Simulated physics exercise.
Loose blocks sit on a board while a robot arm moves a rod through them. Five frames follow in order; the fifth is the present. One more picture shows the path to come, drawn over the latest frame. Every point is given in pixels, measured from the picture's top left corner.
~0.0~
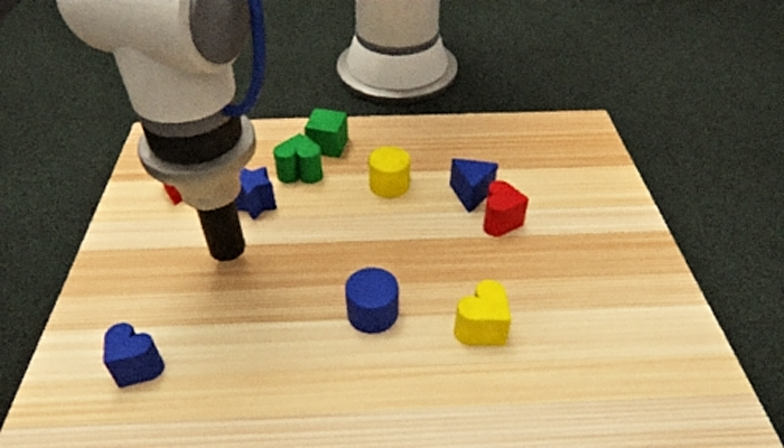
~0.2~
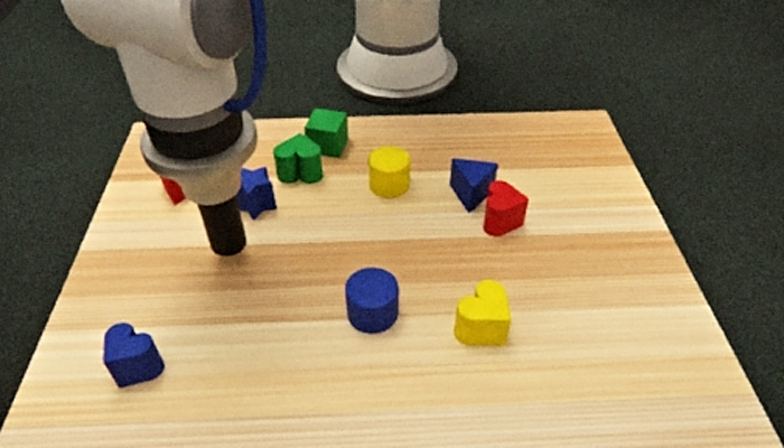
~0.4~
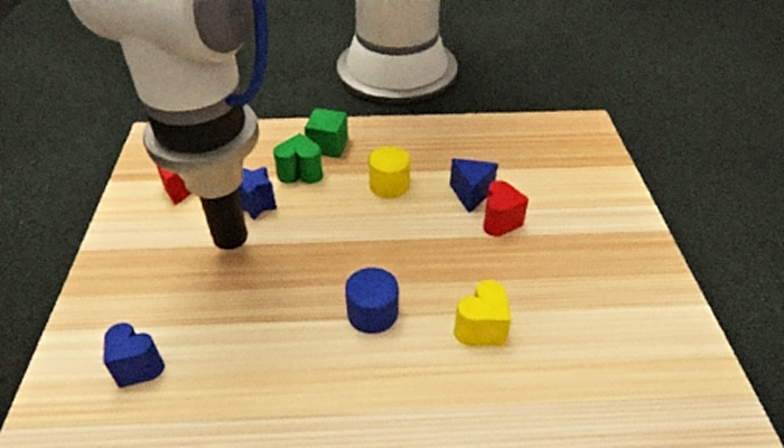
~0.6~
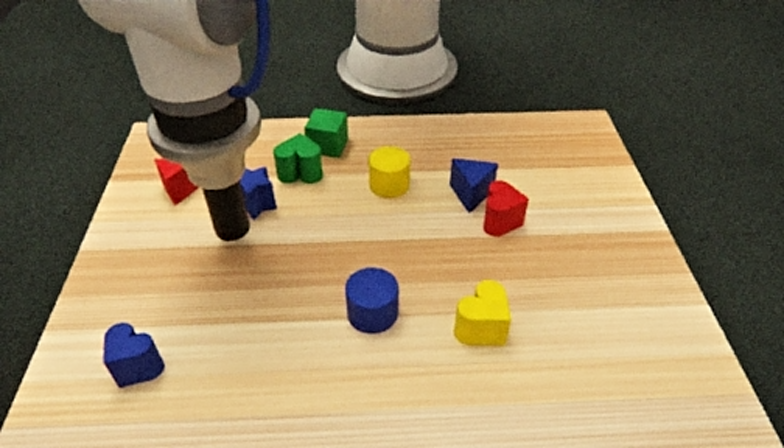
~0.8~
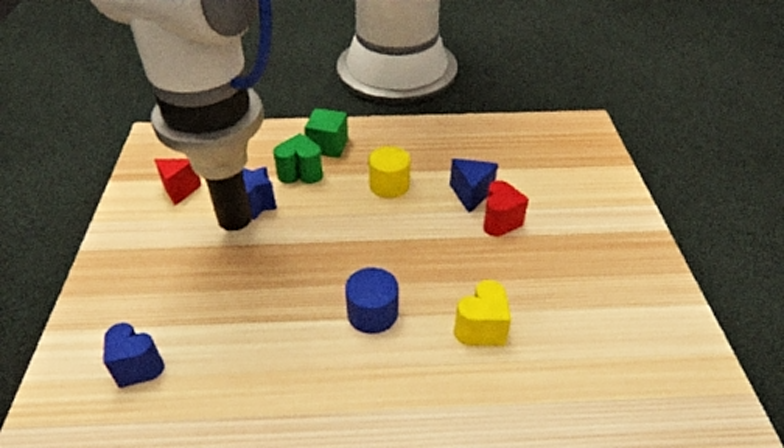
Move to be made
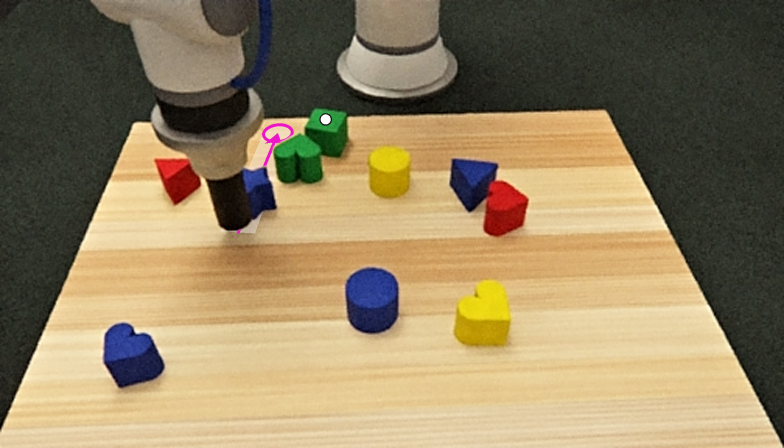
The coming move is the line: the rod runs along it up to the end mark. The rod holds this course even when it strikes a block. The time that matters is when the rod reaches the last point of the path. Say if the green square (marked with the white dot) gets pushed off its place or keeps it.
Here's my answer: The green square gets displaced.
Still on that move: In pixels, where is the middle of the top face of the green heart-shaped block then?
Its top middle will sit at (317, 131).
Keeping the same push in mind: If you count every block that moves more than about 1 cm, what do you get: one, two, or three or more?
Blocks displaced: At least 3.
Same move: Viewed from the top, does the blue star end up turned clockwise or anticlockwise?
Seen from above, its turn is clockwise.
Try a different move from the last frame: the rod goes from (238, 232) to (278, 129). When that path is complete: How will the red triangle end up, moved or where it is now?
Once the rod is done, the red triangle remains in the old spot.
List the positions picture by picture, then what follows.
The first picture shows rod tip (228, 248); block tops, red triangle hidden; blue star (251, 178); green heart-shaped block (297, 146); green square (326, 119).
The second picture shows rod (229, 244); blocks unchanged.
The third picture shows rod (231, 237); blocks unchanged.
The fourth picture shows rod (233, 229); blocks unchanged.
The fifth picture shows rod (235, 220); red triangle (172, 165); blue star (251, 178); green heart-shaped block (297, 146); green square (326, 119).
Path on the board, in a line from (238, 232) to (278, 133); the dot is on the green square.
The first path, step by step. One third of the way, rod (250, 183); blue star (265, 151); green heart-shaped block (302, 143), turned 20° clockwise.
Two thirds of the way, rod (264, 150); blue star (284, 121); green heart-shaped block (316, 132), turned 95° clockwise; green square (336, 112), turned 15° clockwise.
At the end, rod (276, 121); red triangle in place; blue star (302, 104), turned 45° clockwise; green heart-shaped block (317, 131), turned 105° clockwise; green square (338, 111), turned 15° clockwise.
